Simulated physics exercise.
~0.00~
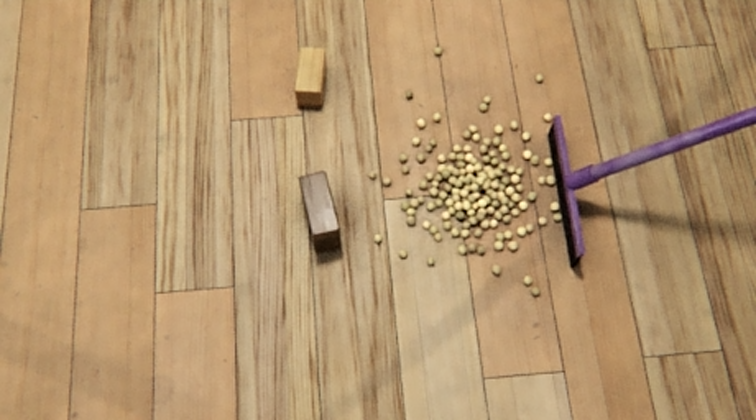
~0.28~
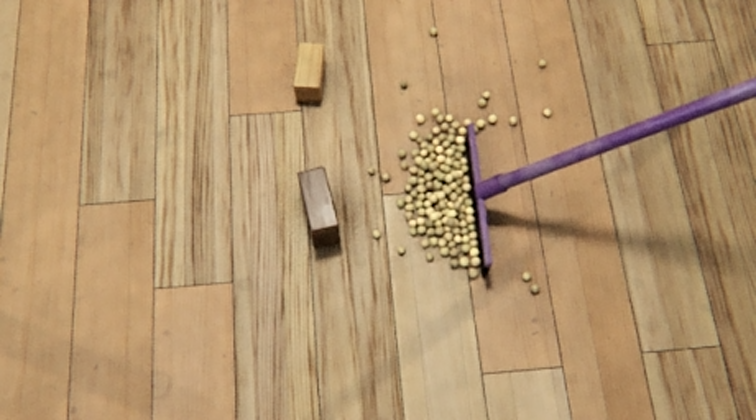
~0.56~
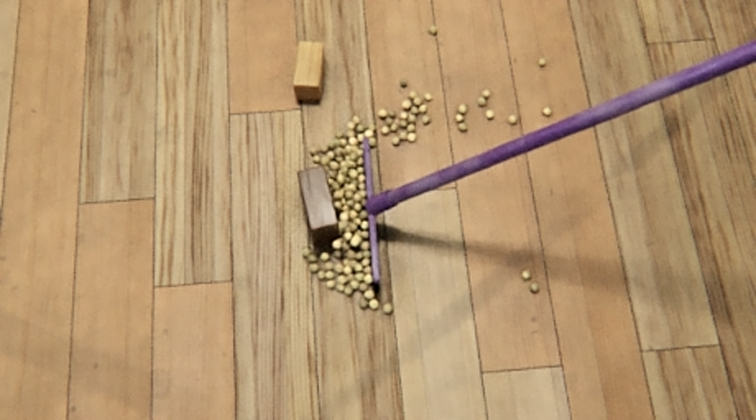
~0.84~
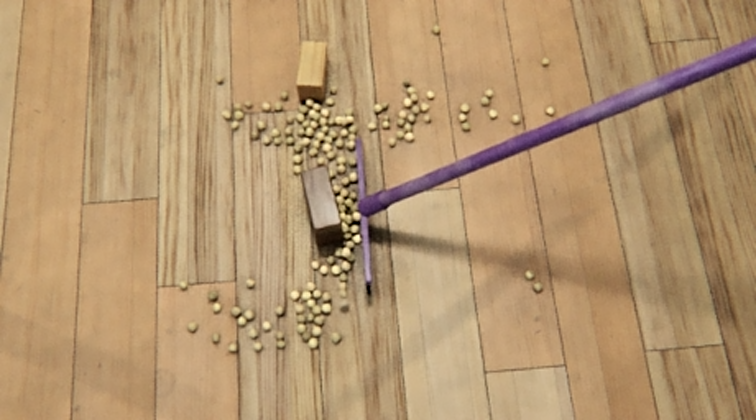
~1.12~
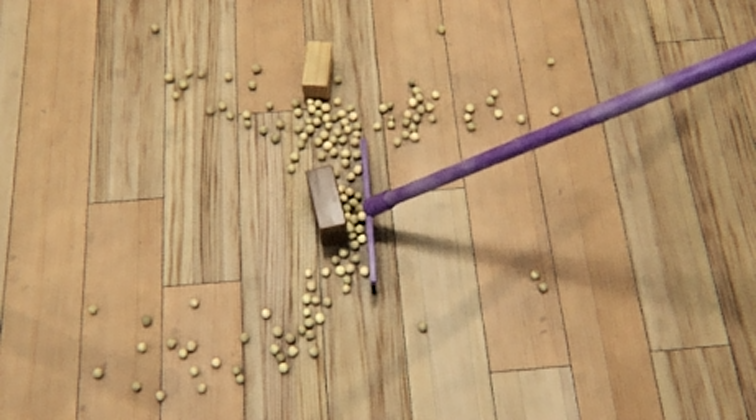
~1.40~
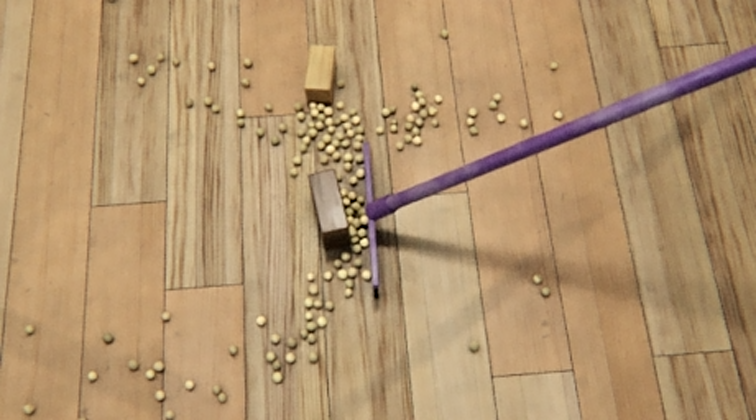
A purple squeegee pushing a pile of round nuts left against two small blocks, many scattering past while others stay held up.
